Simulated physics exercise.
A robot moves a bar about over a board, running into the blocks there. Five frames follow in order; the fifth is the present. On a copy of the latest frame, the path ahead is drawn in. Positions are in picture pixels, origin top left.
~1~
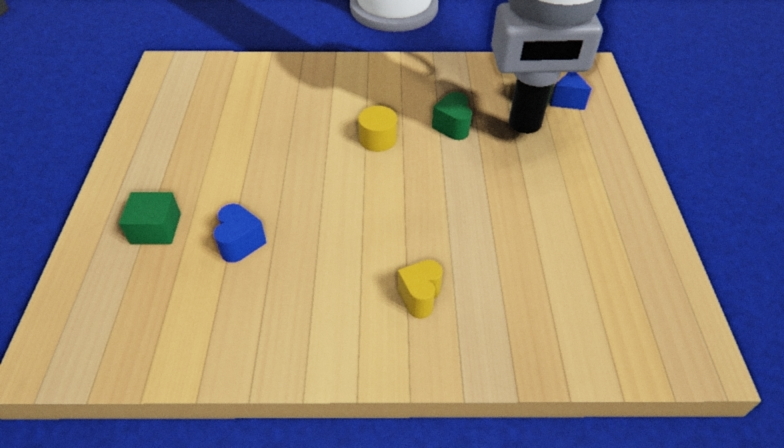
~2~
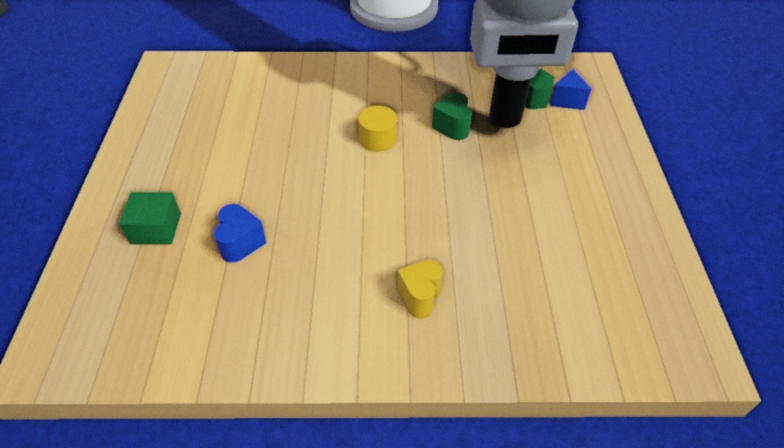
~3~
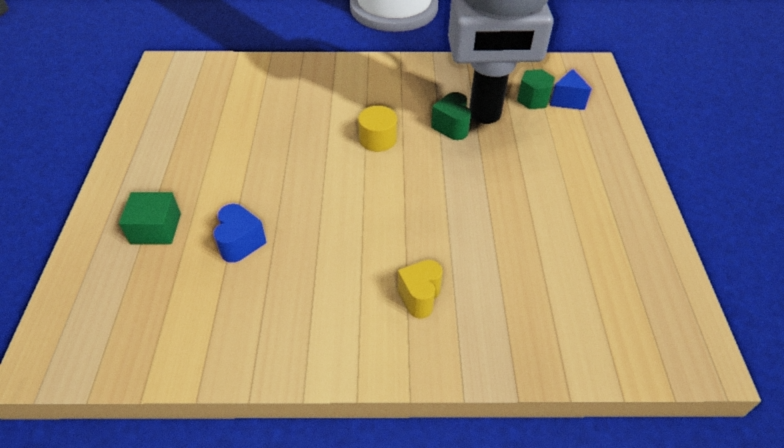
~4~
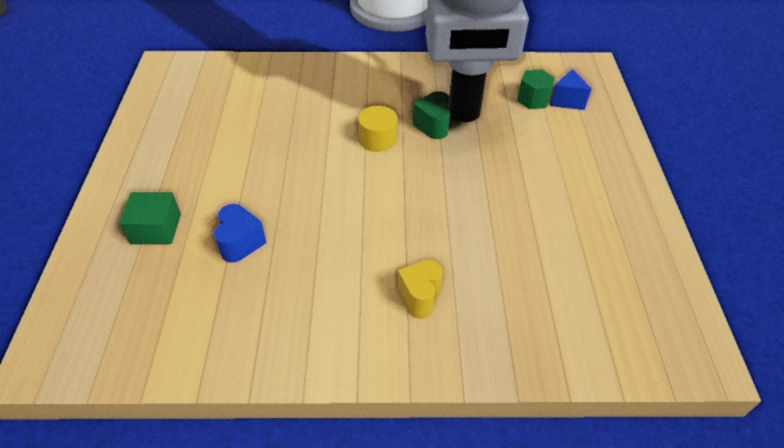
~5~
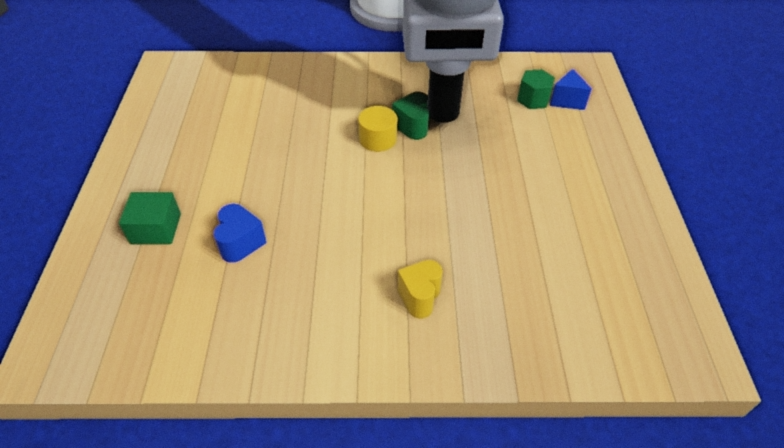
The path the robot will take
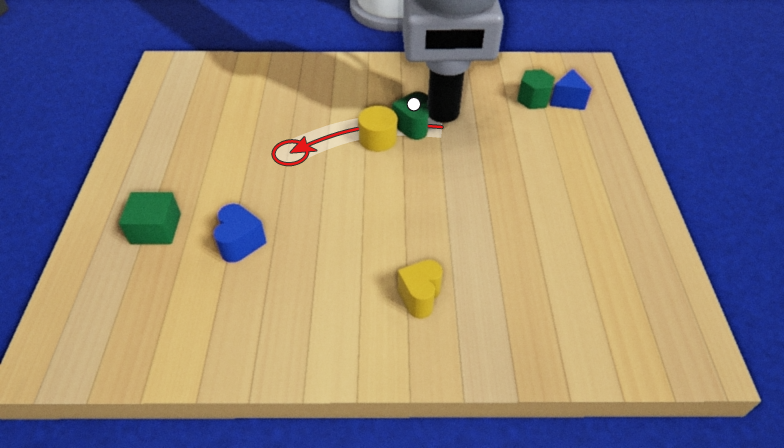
On a wooden board, a robot's black bar moves left past still blocks, then pushes a green heart-shaped block toward a yellow cylinder.
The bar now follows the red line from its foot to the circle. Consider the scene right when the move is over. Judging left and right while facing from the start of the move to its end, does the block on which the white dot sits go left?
I believe not.
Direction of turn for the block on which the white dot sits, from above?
From above, the block on which the white dot sits will be seen to turn clockwise.
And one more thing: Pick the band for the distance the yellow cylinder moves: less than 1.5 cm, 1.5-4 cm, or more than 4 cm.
The over 4 cm band.
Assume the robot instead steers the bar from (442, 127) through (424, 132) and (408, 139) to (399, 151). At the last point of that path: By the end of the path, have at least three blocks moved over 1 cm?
It seems not.
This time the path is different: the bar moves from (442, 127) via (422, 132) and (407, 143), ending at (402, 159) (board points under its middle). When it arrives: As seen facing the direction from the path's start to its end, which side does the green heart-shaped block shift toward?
With start-to-end as forward, it shifts right.
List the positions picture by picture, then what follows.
In the first frame, bar tip at (525, 123); block tops, yellow cylinder at (378, 118); green heart-shaped block at (455, 105).
In the second frame, bar at (505, 118); blocks unchanged.
In the third frame, bar at (485, 114); blocks unchanged.
In the fourth frame, bar at (464, 112); green heart-shaped block at (435, 104).
In the fifth frame, bar at (443, 113); yellow cylinder at (378, 118); green heart-shaped block at (414, 104).
Path on the board, from (442, 127) over (390, 125) and (339, 134) to (290, 153); the dot is on the green heart-shaped block.
What follows on the original path. One third of the way, bar at (390, 111); yellow cylinder at (346, 126); green heart-shaped block at (360, 102).
Two thirds of the way, bar at (337, 119); yellow cylinder at (327, 136); green heart-shaped block at (309, 105), turned 15° clockwise.
At the end, bar at (288, 138); yellow cylinder at (311, 150); green heart-shaped block at (290, 107), turned 60° clockwise.
